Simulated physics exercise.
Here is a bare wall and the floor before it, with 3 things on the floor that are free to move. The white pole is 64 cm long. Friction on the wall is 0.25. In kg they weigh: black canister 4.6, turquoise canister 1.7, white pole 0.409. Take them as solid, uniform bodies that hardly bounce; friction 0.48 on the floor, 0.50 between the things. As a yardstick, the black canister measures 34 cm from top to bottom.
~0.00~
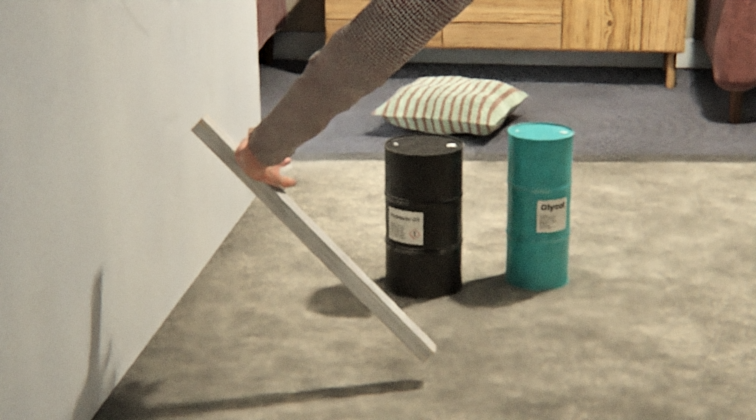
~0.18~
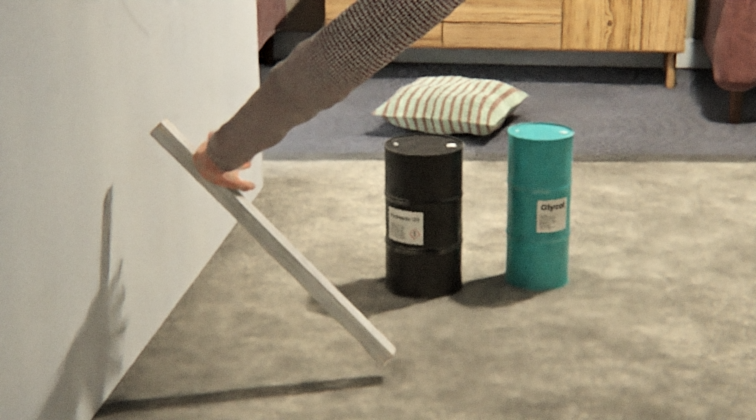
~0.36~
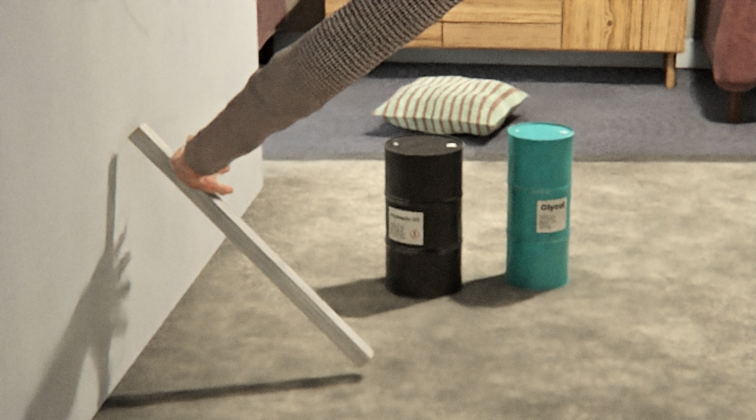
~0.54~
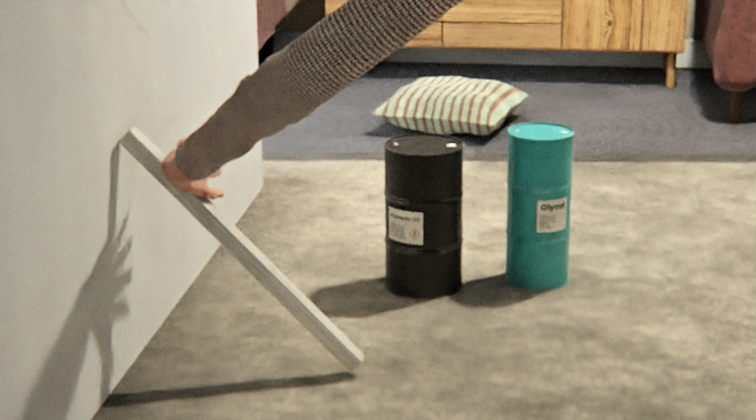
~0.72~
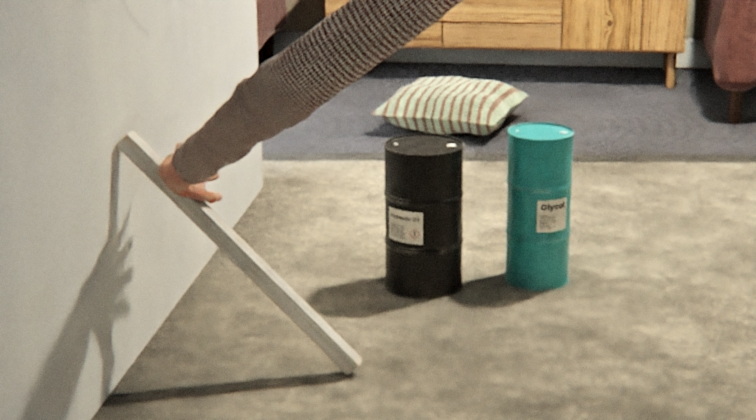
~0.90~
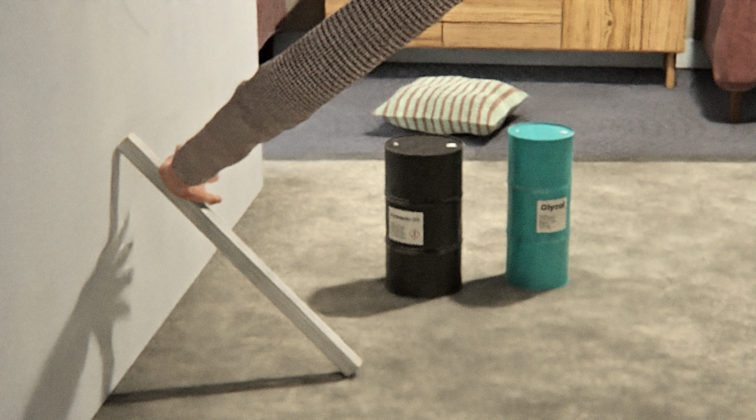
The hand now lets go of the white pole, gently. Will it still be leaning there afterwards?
It remains leaning.
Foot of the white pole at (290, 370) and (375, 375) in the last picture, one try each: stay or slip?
First try: It stays up; second try: It slides down.
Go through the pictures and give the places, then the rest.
In the first picture, 16 cm still to go; white pole (316, 240); black canister (424, 216).
In the second picture, 7 cm still to go; white pole (275, 243); black canister (424, 216).
In the third picture, 3 cm still to go; white pole (253, 247); black canister (424, 216).
In the fourth picture, 1 cm still to go; white pole (244, 251); black canister (424, 216).
The fifth picture shows propped up under the hand; white pole (241, 254); black canister (424, 216).
The sixth picture shows propped up under the hand; white pole (241, 256); black canister (424, 216).
After 1.10 s, no change.
After 1.50 s, white pole resting near (241, 257).
In the end (2.2 s), all 3 under 10 cm from the start. At the end, from the last picture's camera, white pole near (241, 257). The pole stays up.
